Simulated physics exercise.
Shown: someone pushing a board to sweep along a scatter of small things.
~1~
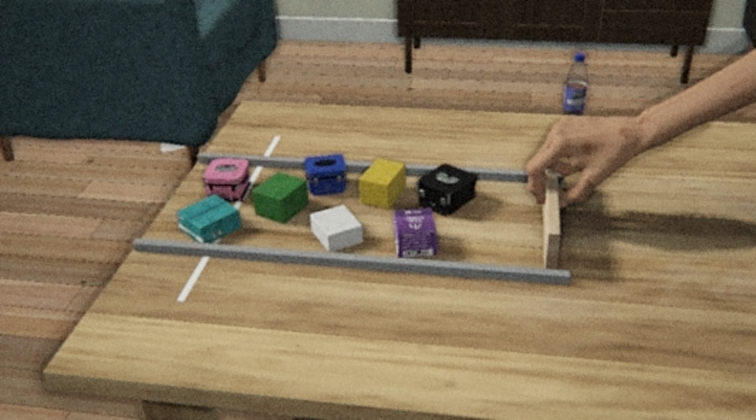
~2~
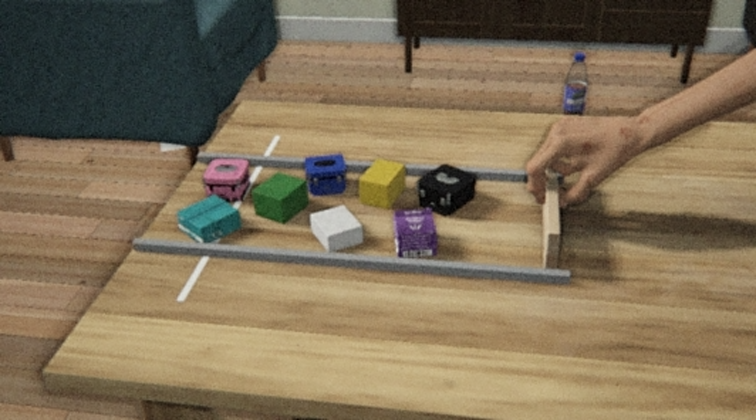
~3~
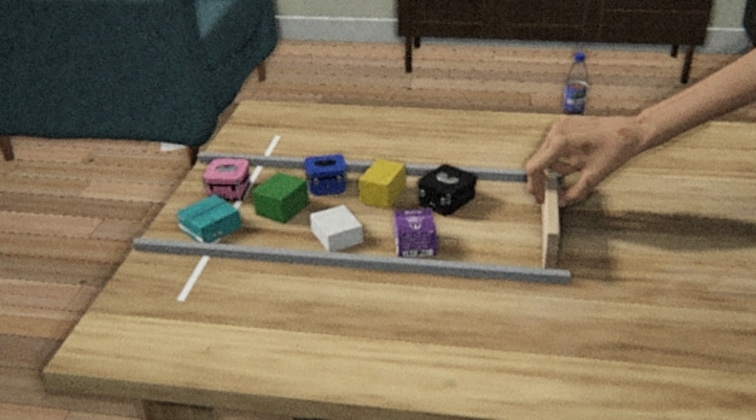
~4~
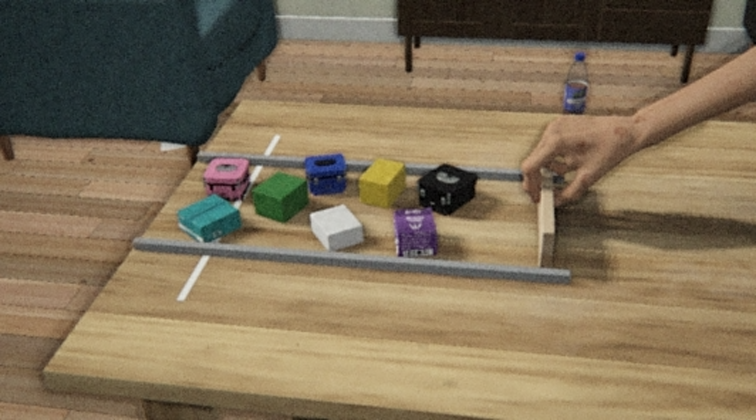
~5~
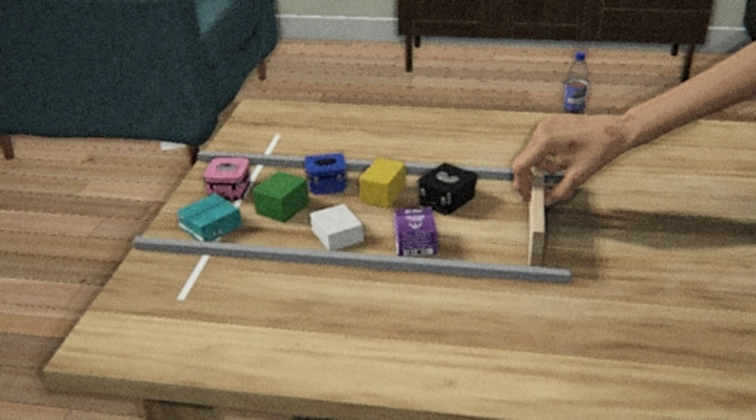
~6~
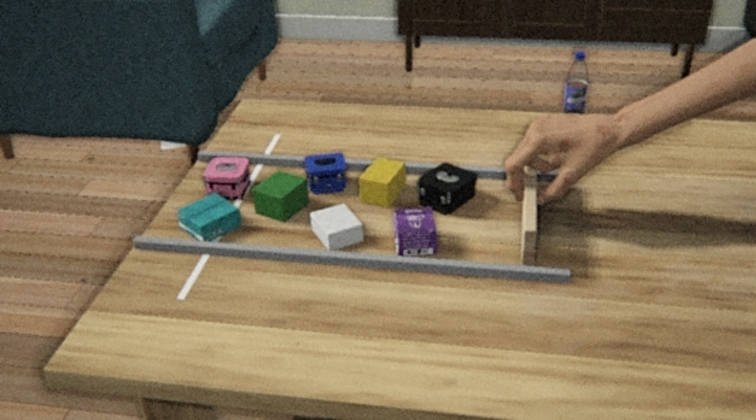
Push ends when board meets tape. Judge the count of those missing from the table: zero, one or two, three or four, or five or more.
The fallen count comes to three or four.
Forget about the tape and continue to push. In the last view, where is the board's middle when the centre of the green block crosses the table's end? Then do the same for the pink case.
The middle is at (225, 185) when it's the green block, and at (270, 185) when it's the pink case.
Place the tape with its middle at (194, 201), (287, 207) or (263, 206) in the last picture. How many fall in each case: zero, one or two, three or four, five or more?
The falls would be more than four; no fall at all; one or two.
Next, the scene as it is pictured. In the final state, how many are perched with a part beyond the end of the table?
Overhanging: 2.
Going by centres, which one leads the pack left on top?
The one you want is the green block.
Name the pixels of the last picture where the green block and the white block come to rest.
You'll find the first one at (174, 192) and the second at (165, 222).
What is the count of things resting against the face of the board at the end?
2 in contact.
Early on, none off yet; pink case at rest near (228, 179); turquoise box at rest near (210, 218); green block at rest near (281, 196).
A while later, none off yet; pink case at rest near (228, 179); turquoise box at rest near (210, 218); green block travelled a little near (267, 196).
Further along, none off yet; pink case travelled about its own width near (181, 179); turquoise box travelled about its own width near (166, 219); green block travelled well along near (202, 192).
Finally, the number that fall off is three or four; lost, blue case, turquoise box and pink case.
